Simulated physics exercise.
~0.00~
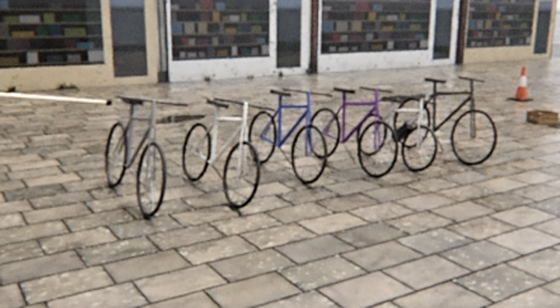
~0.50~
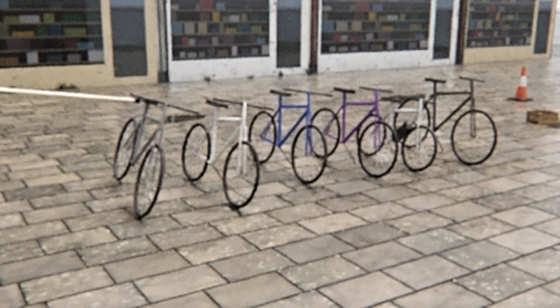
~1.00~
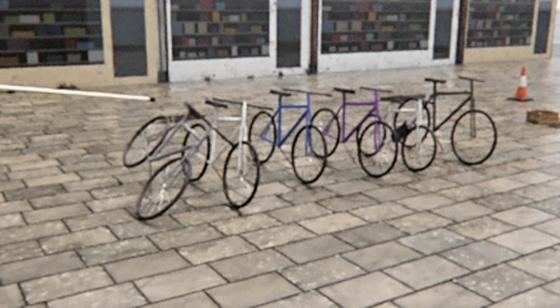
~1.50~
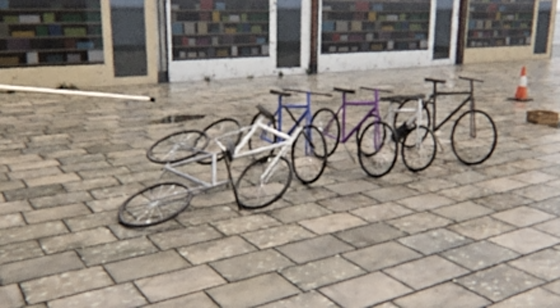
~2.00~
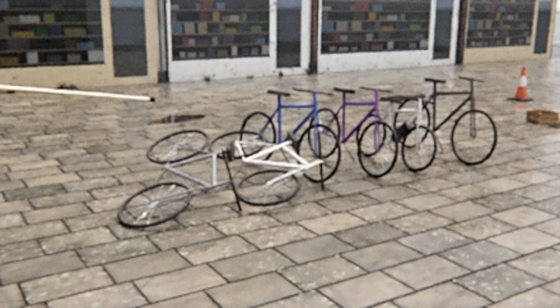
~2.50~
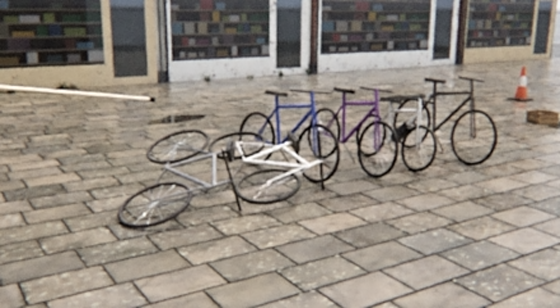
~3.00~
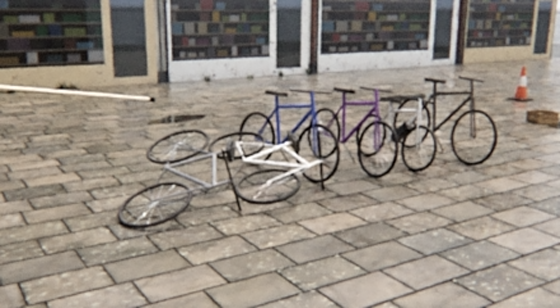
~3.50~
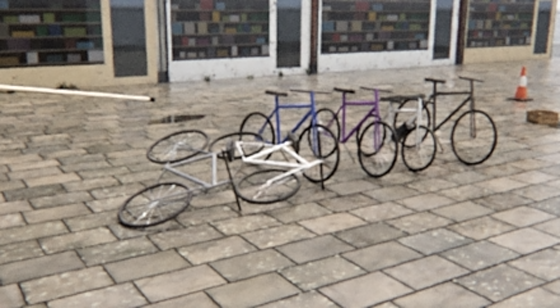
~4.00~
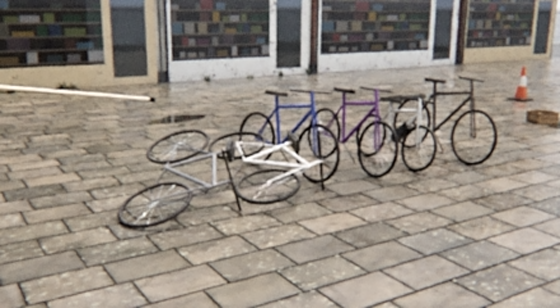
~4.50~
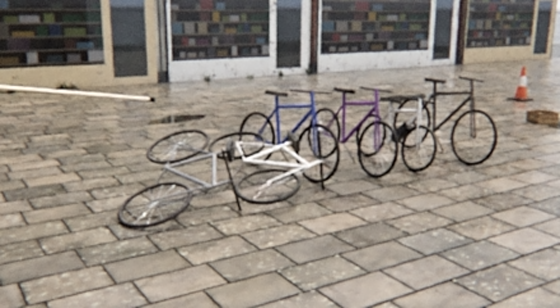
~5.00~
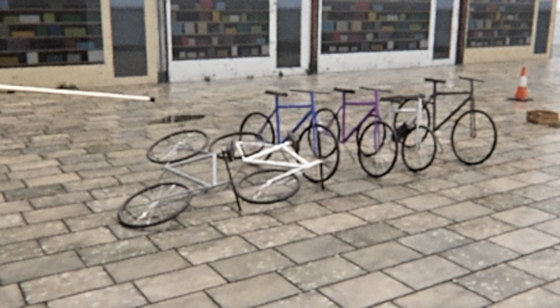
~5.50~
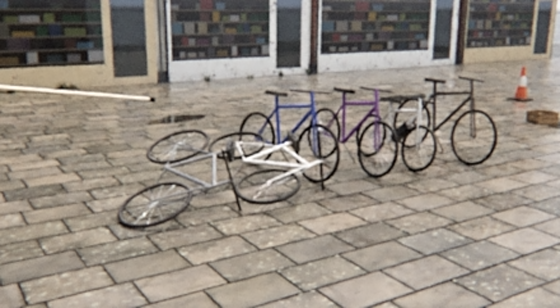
On a paved square in front of shop windows, six bicycles stand in a row, with a traffic cone off to the right. A pale pole reaches in from the left and pushes to the right at the nearest bicycle, a grey one, which starts to tip. The grey bicycle topples over towards its white neighbour, and the pole stops. The white bicycle then tips to the right as well and drops low beside it. Both end up lying tangled on the paving, while the blue, purple and remaining bicycles stay upright and everything is still.
